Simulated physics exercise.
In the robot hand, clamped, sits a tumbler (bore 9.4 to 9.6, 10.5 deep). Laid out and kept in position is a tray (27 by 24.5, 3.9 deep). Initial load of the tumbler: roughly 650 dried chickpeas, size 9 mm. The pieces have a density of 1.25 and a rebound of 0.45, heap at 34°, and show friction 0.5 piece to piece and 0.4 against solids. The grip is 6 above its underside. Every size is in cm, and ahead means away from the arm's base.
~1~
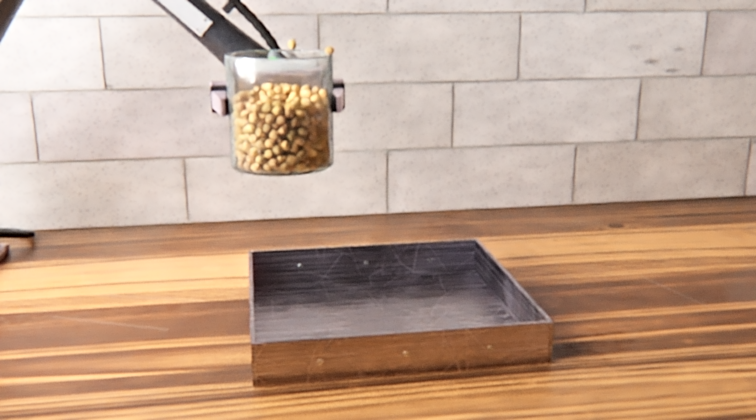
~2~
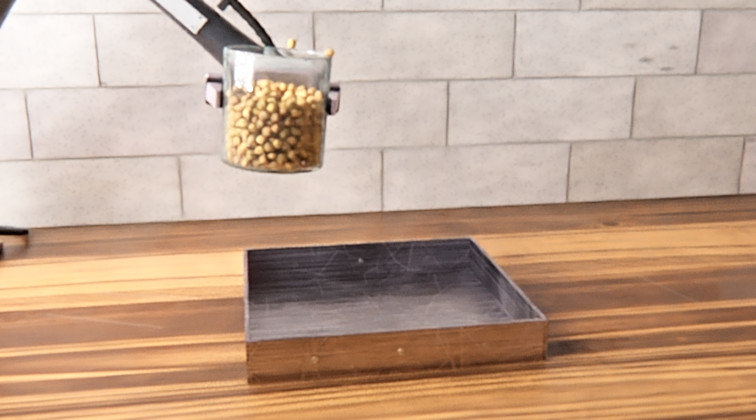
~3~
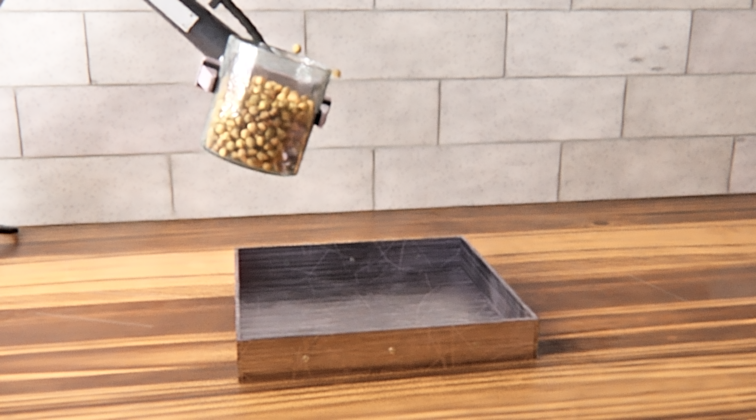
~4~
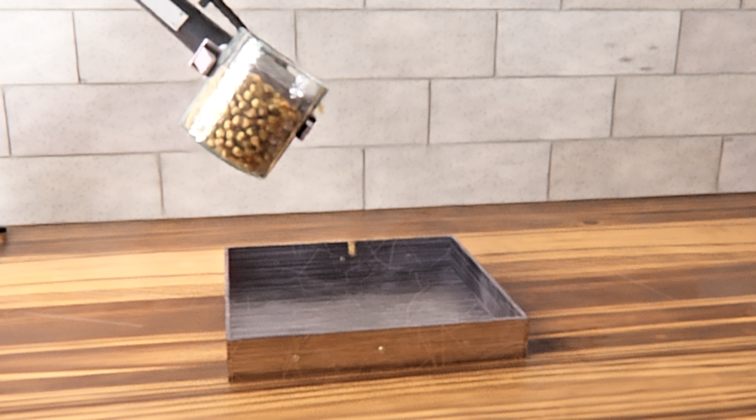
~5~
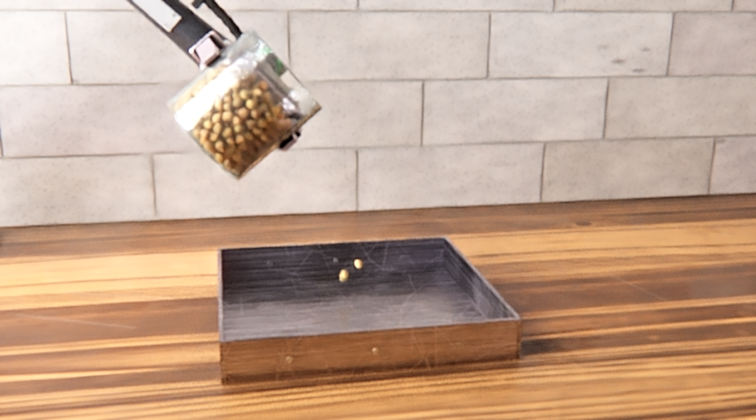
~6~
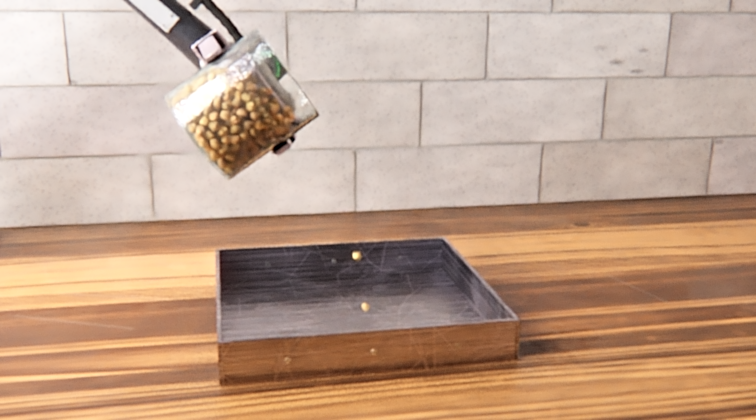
Glass tumbler of dried chickpeas tilting steadily in a robot hand above a dark tray, a couple of chickpeas dropping in.
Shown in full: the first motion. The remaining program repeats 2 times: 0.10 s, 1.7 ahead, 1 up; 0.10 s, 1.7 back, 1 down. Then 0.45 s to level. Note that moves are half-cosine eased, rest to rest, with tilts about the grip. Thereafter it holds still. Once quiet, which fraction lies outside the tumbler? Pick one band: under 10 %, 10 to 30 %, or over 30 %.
Under 10 %.
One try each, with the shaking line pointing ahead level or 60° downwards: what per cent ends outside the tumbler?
Estimates, in order: 0 % then 0 %.
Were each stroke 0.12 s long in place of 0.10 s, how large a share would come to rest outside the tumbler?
Then roughly 0 percent.
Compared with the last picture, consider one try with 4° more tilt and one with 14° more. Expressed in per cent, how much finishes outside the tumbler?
I'd expect close to 5 and then 15 per cent.
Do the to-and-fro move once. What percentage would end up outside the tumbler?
0 per cent.
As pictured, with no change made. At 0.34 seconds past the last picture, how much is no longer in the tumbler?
Roughly 0 percent is out.
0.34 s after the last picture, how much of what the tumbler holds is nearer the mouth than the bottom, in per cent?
I'd guess about 40 percent of it.
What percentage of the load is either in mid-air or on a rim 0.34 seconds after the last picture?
Logged share: Close to 0 per cent.
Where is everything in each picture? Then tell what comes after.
In the first frame, tumbler middle at (281, 112), level; upper third of the load around (282, 108), from x 235 to 330, top at y 45; 654 in the tumbler.
In the second frame, tumbler middle at (275, 110), tilted 5° forward; upper third of the load around (274, 106), from x 230 to 330, top at y 45.
In the third frame, tumbler middle at (265, 108), tilted 19° forward; upper third of the load around (256, 104), from x 210 to 340, top at y 50; 653 in the tumbler, 1 in flight or on a rim.
In the fourth frame, tumbler middle at (253, 106), tilted 36° forward; upper third of the load around (237, 98), from x 190 to 355, top at y 70; 652 in the tumbler, 1 in the tray, 1 in flight or on a rim.
In the fifth frame, tumbler middle at (245, 106), tilted 50° forward; upper third of the load around (225, 96), from x 180 to 360, top at y 65; 652 in the tumbler, 2 in the tray.
In the sixth frame, tumbler middle at (242, 106), tilted 55° forward; upper third of the load around (222, 95), from x 180 to 365, top at y 70; 652 in the tumbler, 2 in the tray.
Then, 0.34 s after the last picture, tilted 55° forward, highest piece 25 above the table; 651 in the tumbler, 2 in the tray, 1 in flight or on a rim.
Then, 0.68 s after the last picture, tilted 17° forward, highest piece 27 above the table; 644 in the tumbler, 9 in the tray, 1 in flight or on a rim.
Then, 1.05 s after the last picture, level, highest piece 27 above the table; 644 in the tumbler, 10 in the tray.
Then, 2.10 s after the last picture, level, highest piece 27 above the table; 644 in the tumbler, 10 in the tray.
Final count, 644 in the tumbler, 10 in the tray. That is 2 % outside the tumbler.
